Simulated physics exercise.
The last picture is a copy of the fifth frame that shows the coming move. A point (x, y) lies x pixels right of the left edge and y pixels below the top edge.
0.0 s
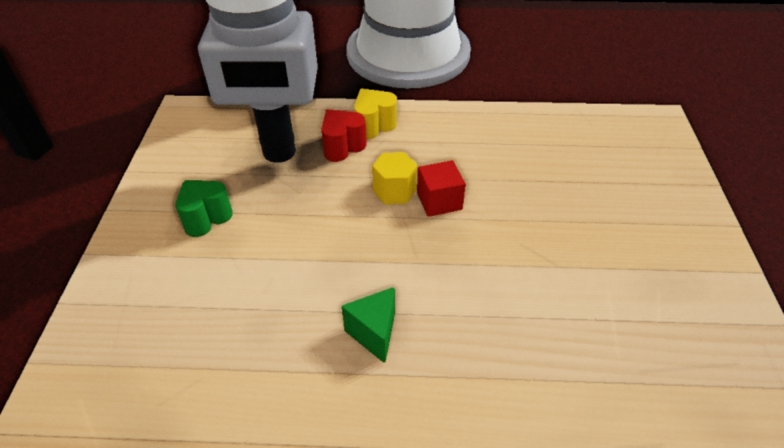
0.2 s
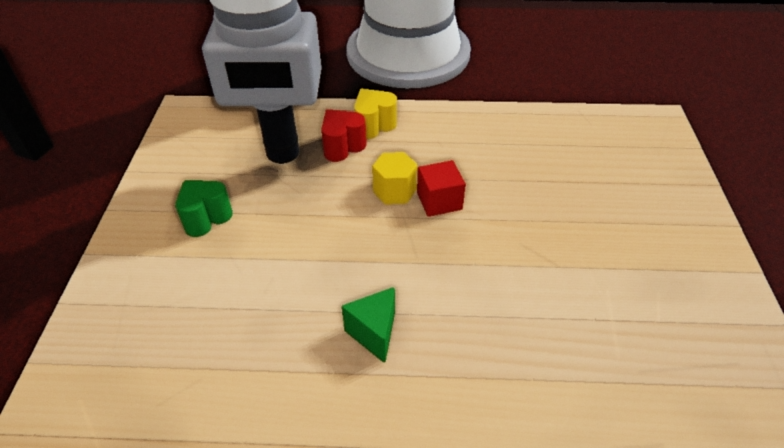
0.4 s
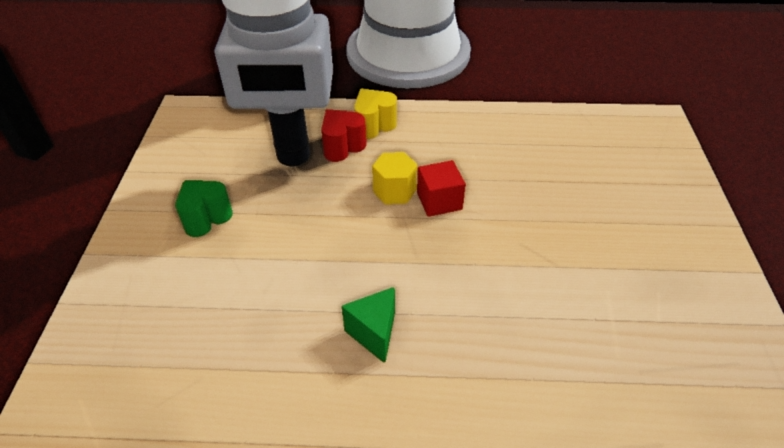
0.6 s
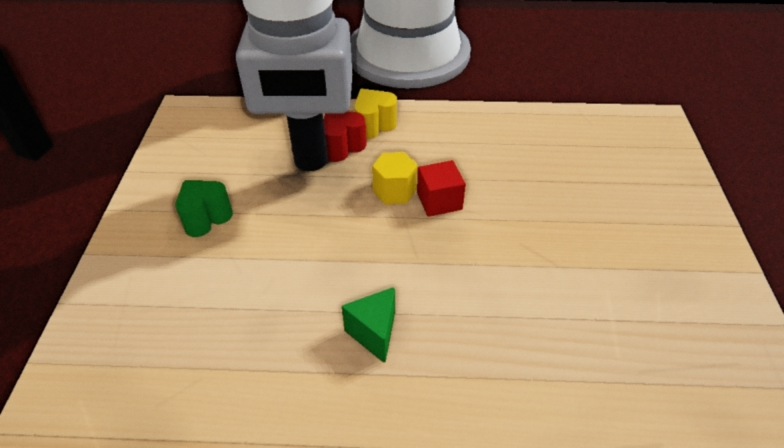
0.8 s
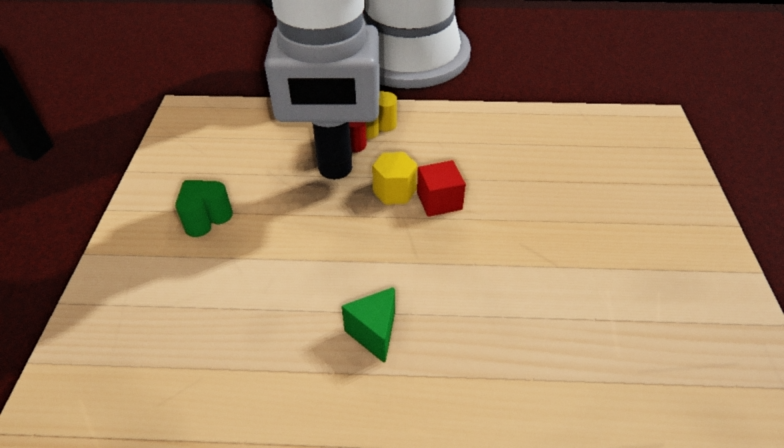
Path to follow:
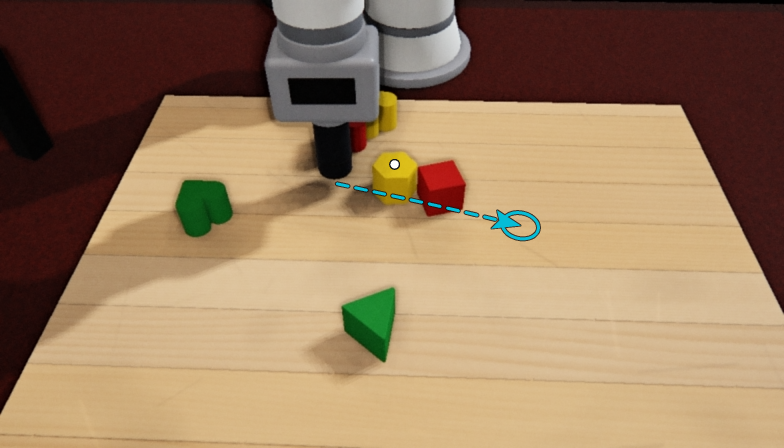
The clip shows a robot arm with a black post moving slowly, then faster, to the right above a wooden table of red, yellow and green blocks, passing in front of the red heart-shaped block while the blocks stay still.
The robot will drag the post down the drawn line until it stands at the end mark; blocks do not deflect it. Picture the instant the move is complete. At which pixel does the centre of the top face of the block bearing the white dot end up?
The middle of its top is at (470, 160).
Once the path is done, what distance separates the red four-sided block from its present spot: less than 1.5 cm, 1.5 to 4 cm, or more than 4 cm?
Displaced more than 4 cm.
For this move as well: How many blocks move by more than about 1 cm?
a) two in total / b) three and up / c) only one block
a: Two in total.
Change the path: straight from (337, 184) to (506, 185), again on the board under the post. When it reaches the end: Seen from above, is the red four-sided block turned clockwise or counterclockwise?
Clockwise, looking down.
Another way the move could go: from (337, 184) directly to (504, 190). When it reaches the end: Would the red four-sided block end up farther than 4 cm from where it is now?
In short: Yes.
The line goes from (337, 184) directly to (520, 225); the dot is on the yellow hexagon.
What follows on the original path. One third of the way, post at (396, 182); yellow hexagon at (431, 161), turned 50° anticlockwise; red four-sided block at (469, 173), turned 55° clockwise.
Two thirds of the way, post at (460, 196); yellow hexagon at (469, 160), turned 95° anticlockwise; red four-sided block at (517, 172), turned 80° clockwise.
At the end, post at (524, 211); red heart-shaped block unmoved; yellow hexagon at (470, 160), turned 95° anticlockwise; red four-sided block at (528, 173), turned 45° clockwise.
